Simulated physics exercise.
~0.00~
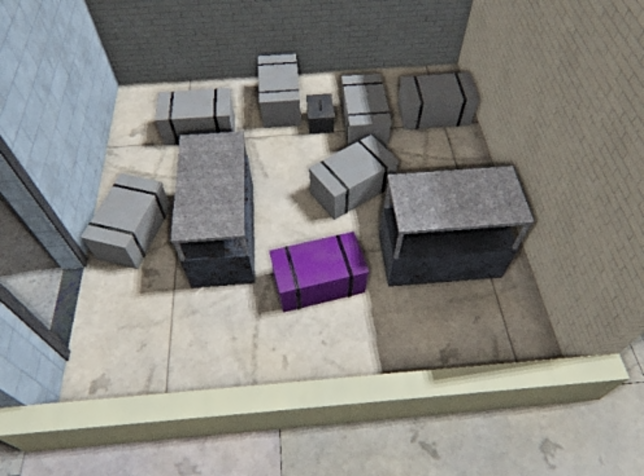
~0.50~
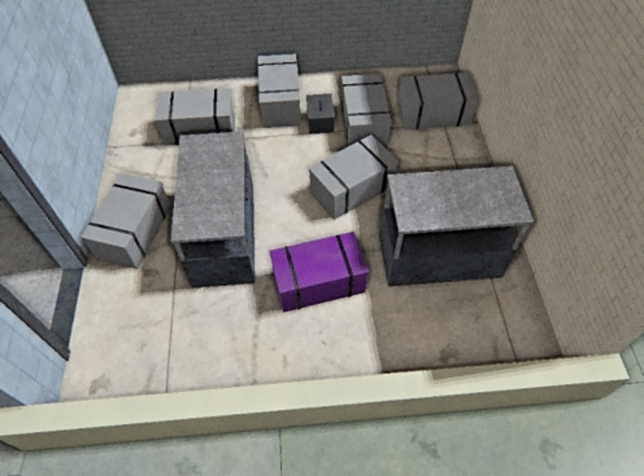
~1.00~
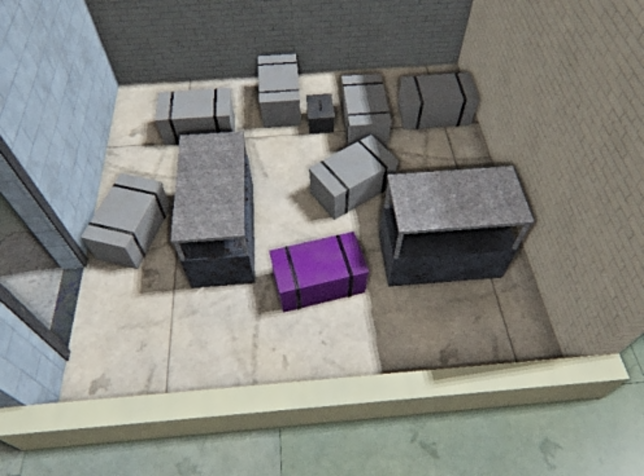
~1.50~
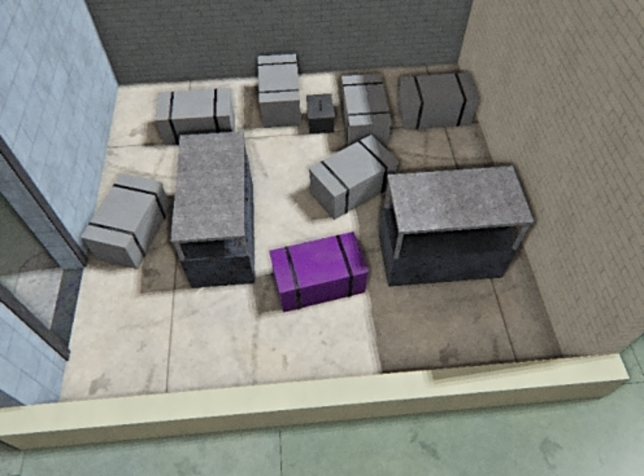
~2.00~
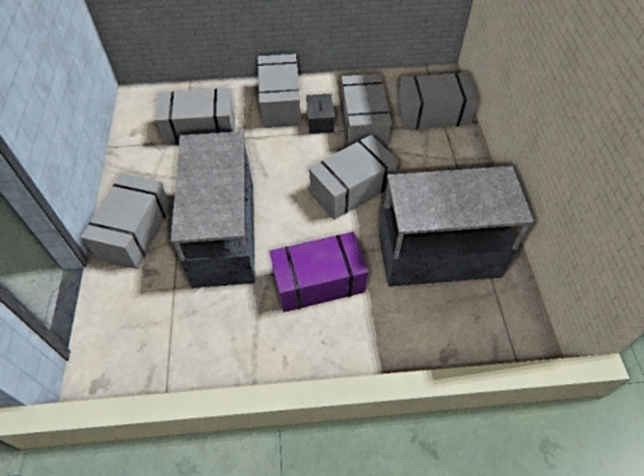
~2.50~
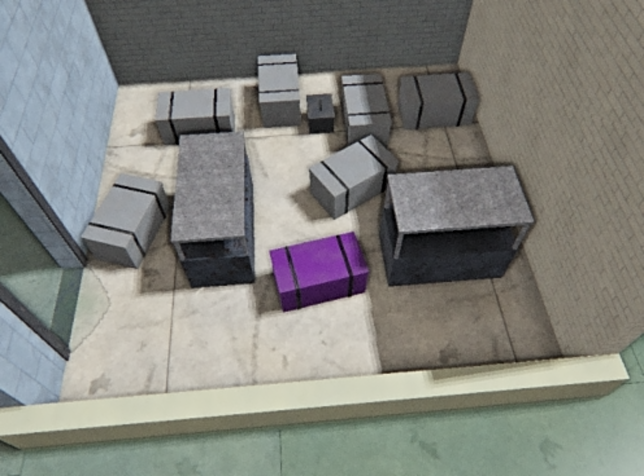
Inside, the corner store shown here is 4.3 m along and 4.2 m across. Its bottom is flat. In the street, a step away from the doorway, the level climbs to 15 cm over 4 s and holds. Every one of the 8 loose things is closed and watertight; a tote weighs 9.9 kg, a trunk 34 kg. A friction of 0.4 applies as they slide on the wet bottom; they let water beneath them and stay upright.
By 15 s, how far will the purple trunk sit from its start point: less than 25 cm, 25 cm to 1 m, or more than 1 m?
Less than 25 cm.
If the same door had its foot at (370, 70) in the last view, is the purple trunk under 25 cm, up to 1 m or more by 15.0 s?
Purple trunk: No real movement.
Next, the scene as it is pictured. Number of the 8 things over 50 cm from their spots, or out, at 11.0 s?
The answer is 0.
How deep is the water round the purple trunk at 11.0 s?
Roughly 4 cm deep.
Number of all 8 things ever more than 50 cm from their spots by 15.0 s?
I make that 0.
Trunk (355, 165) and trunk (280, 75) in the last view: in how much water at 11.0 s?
Depth approx. 2 cm / 1 cm.
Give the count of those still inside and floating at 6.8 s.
The number is 0.
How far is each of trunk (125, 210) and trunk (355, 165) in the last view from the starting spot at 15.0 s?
In turn: 0 cm, 0 cm.
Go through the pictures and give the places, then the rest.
The purple trunk at (318, 261), on the bottom; 0.0 m2 under water; 0 of 8 have shifted, in the first picture.
The purple trunk at (318, 261) rests on the ground; 0.0 m2 under water; 0 of 8 have shifted, in the second picture.
The purple trunk at (318, 261) rests on the ground; 0.0 m2 under water; 0 of 8 have shifted, in the third picture.
The purple trunk at (318, 261) rests on the ground; 0.0 m2 under water; 0 of 8 have shifted, in the fourth picture.
The purple trunk at (318, 261) rests on the ground; water covers 0.0 m2; 0 of 8 have shifted, in the fifth picture.
The purple trunk at (318, 261) rests on the ground; water covers 0.1 m2; 0 of 8 have shifted, in the sixth picture.
After 3.5 s the purple trunk is near (318, 261), 0.0 m from its start, aground; 0 afloat.
After 6.8 s the purple trunk is near (318, 261), 0.0 m from its start, aground; 0 afloat.
After 11.0 s the purple trunk is near (318, 261), 0.0 m from its start, aground; 0 afloat.
After 15.0 s the purple trunk is near (317, 255), 0.1 m from its start, aground; 0 afloat.
